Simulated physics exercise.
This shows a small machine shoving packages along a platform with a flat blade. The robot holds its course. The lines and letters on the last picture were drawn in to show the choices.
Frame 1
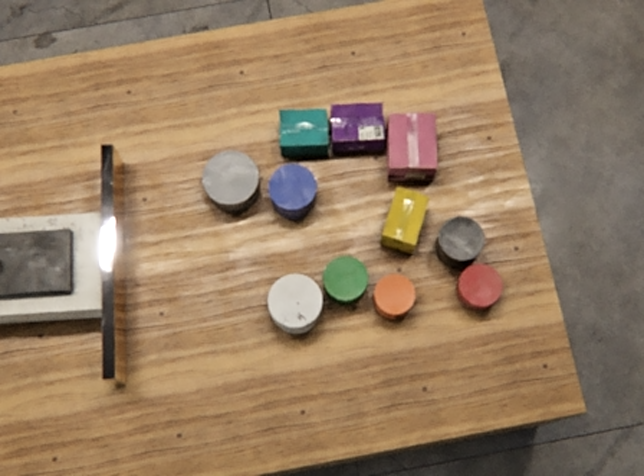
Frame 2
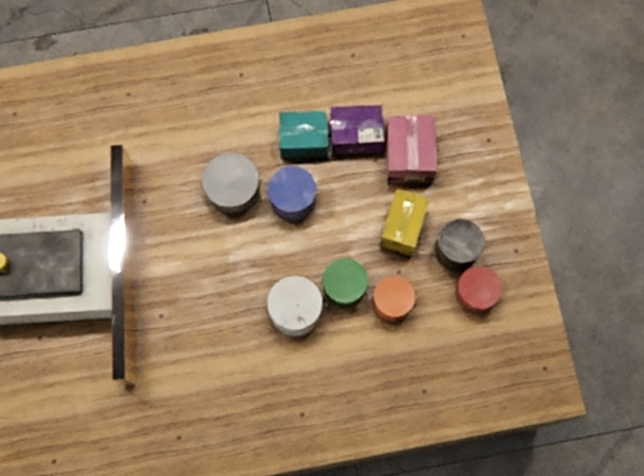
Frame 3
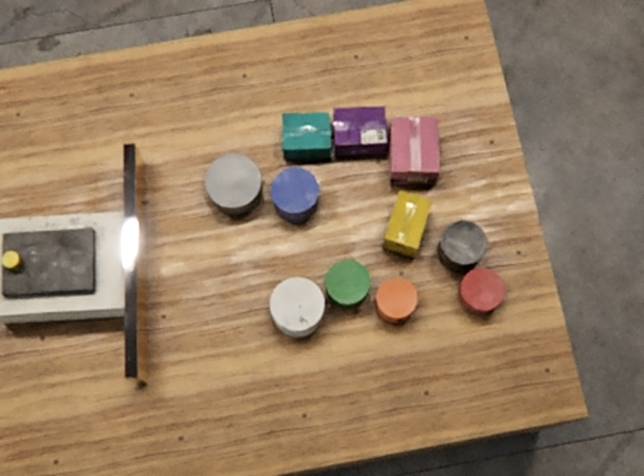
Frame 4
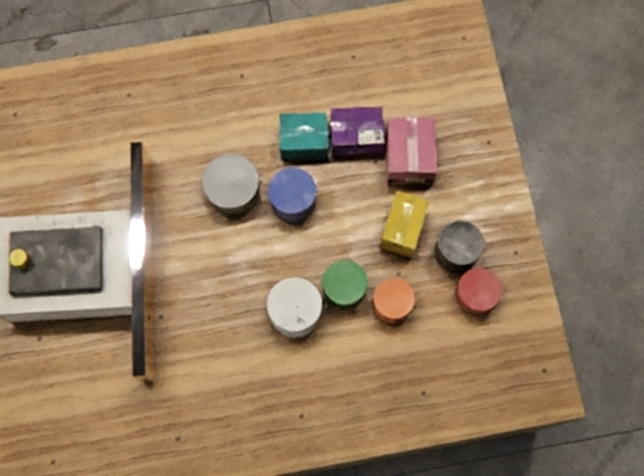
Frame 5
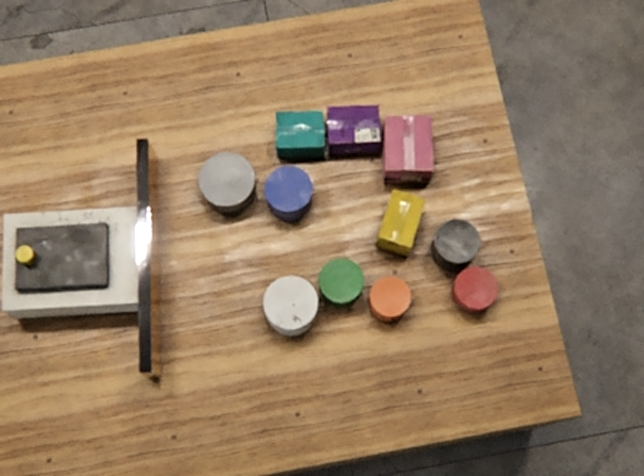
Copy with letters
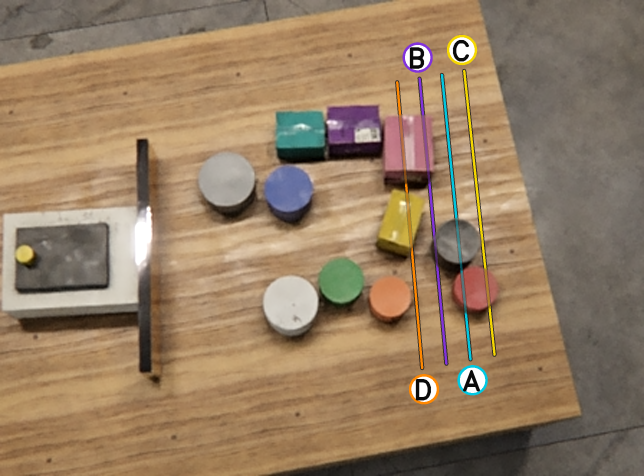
A small white machine with a dark top and a wide black blade sits at the left of a wooden platform, seen from above against a grey floor. To its right stand turquoise, purple, pink and yellow parcels among grey, blue, white, green, orange, black and red pails. The machine creeps straight rightward, touching nothing, while the parcels and pails stay put and the view shifts very slightly.
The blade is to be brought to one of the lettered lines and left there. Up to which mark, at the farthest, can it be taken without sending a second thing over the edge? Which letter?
No second one falls up to B.
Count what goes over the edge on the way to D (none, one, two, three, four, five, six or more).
In all, none.
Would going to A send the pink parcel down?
By then, yes.
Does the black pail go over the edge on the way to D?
No.
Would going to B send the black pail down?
No.
On the marked copy, A at (456, 212); B at (433, 216); C at (479, 207); D at (409, 220).
With B. Early on, robot (176, 237); grey pail (283, 176); blue pail (327, 201).
Further on, robot (280, 219); pink parcel (453, 156); purple parcel (425, 114).
At the end, robot (360, 205); red pail (546, 290); purple parcel (497, 99); none fallen.
As for the rest, A drops three; C drops five; D is within the limit but short.
